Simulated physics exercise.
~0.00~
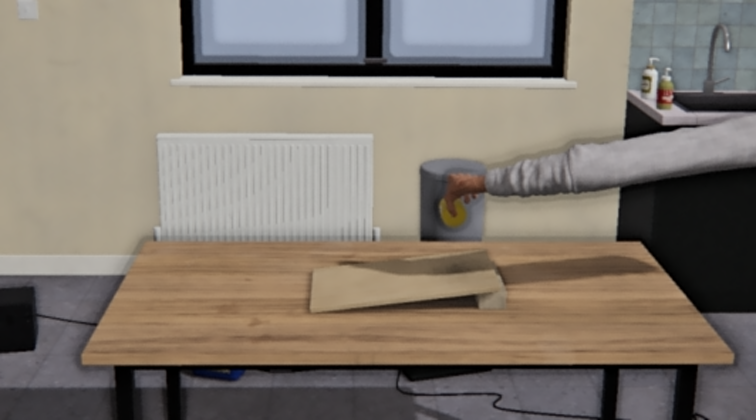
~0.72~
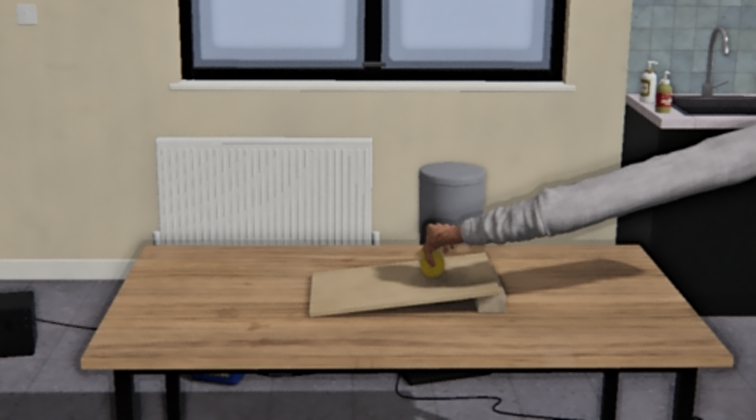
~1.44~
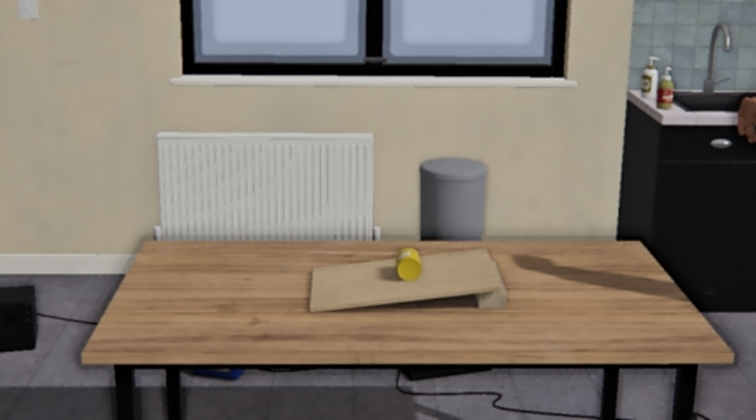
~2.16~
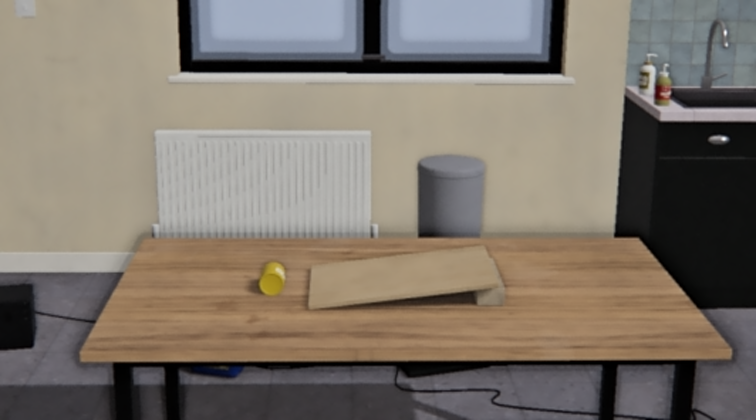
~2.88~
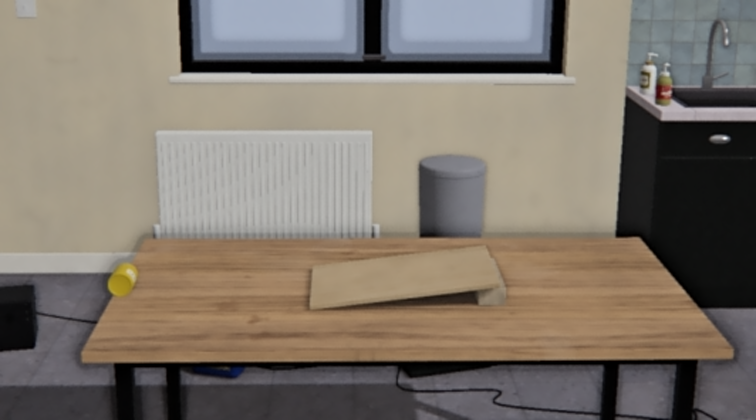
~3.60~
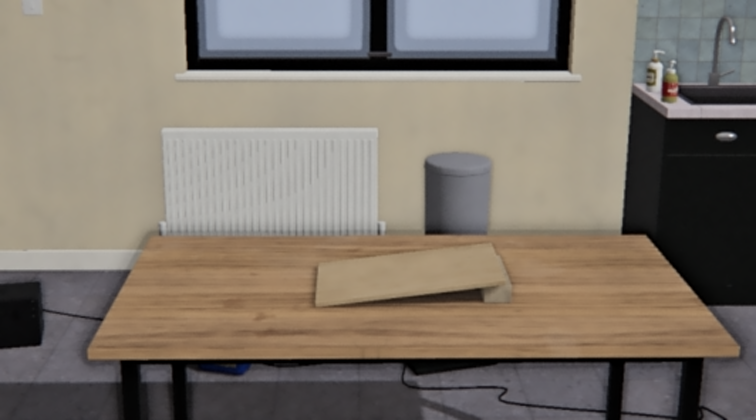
On a wooden table, a hand releases a yellow jar that rolls left down a sloping board and out of view.
